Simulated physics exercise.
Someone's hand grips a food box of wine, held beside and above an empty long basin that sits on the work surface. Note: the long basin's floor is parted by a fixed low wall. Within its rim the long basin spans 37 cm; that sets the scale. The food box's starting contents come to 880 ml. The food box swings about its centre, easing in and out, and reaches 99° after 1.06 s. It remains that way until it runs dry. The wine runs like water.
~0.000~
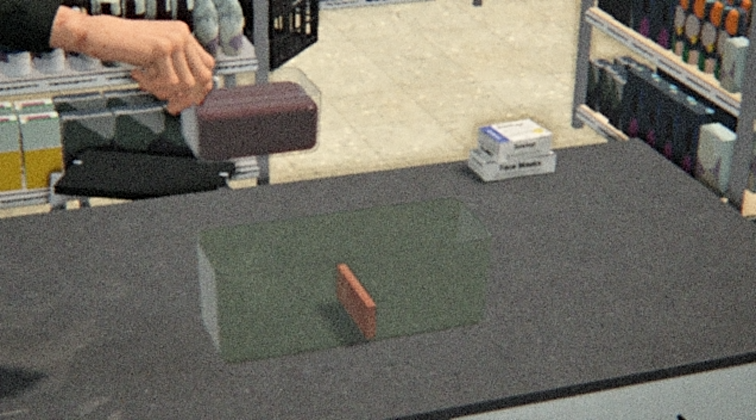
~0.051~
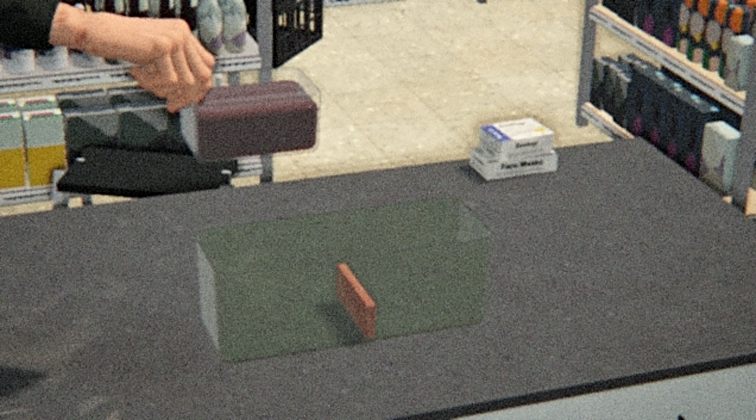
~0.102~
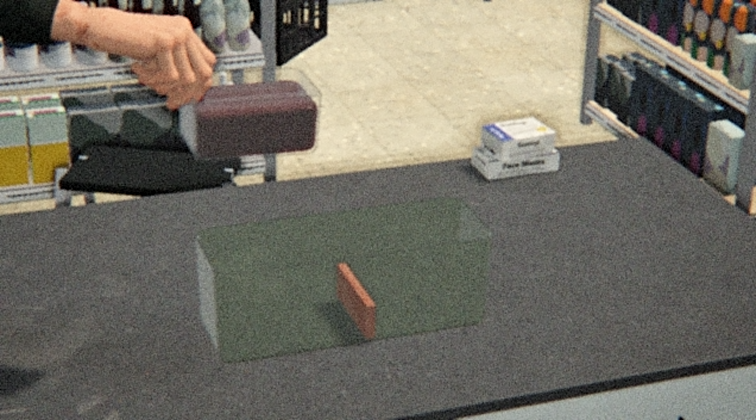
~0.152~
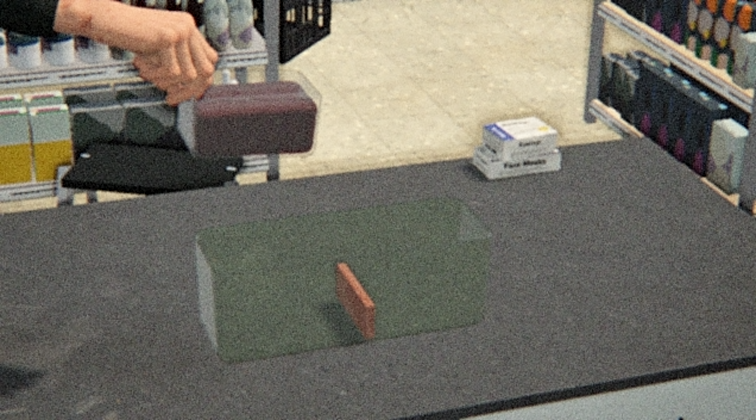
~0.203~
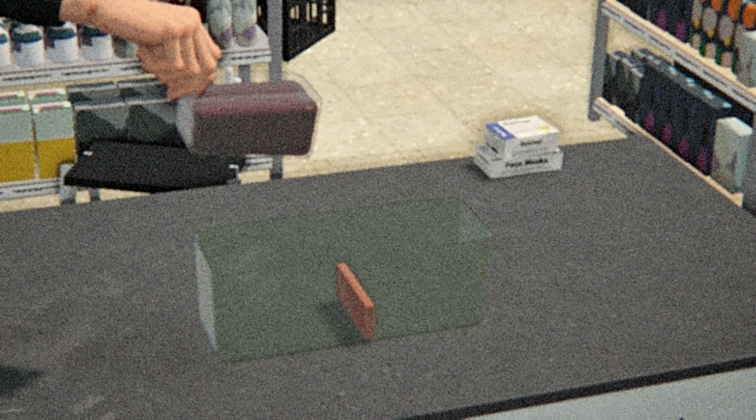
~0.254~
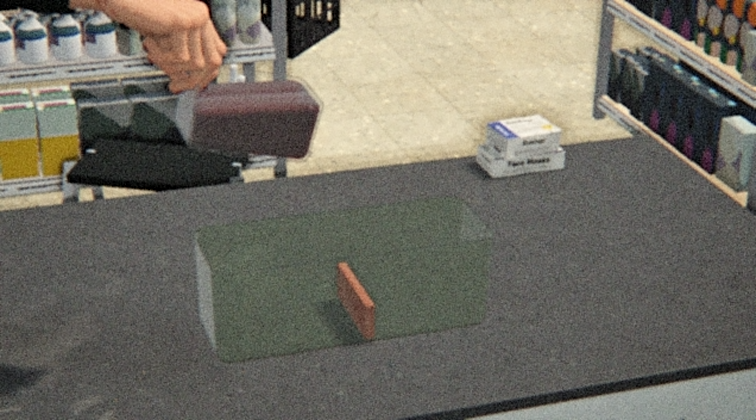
In the video, a hand holds a clear container of dark red liquid above a dark counter and slowly tilts it slightly clockwise, while a transparent greenish basin with a small reddish upright wall inside stays still below.
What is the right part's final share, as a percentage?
About 61 per cent.
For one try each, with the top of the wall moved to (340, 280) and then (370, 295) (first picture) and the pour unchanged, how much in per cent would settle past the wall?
I'd say 65 percent on the first go, 45 percent on the next.
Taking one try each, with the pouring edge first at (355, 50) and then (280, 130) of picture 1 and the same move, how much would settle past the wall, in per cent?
80 and 5 %.
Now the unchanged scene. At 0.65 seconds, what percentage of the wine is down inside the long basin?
About 12 per cent.
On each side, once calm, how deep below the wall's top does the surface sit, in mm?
For the left, around 38 mm; for the right, around 22 mm.
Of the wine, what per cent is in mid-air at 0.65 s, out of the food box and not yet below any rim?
It comes to roughly 42 per cent.
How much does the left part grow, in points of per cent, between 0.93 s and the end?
That is roughly 18 in a hundred of the whole.
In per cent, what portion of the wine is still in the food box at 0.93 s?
12 per cent or so.
After 0.65 s the tilt is 66° and 47 per cent is still to pour, 1 is left of the wall and 10 right of it.
After 0.93 s the tilt is 96° and 11 per cent is still to pour, 11 is left of the wall and 61 right of it.
After 1.23 s the tilt is 99° and 2 per cent is still to pour, 25 is left of the wall and 61 right of it.
After 1.56 s the tilt is 99° and 0 per cent is still to pour, 29 is left of the wall and 61 right of it.
In the end 29 per cent lies left of the wall, 61 right of it and 9 outside.
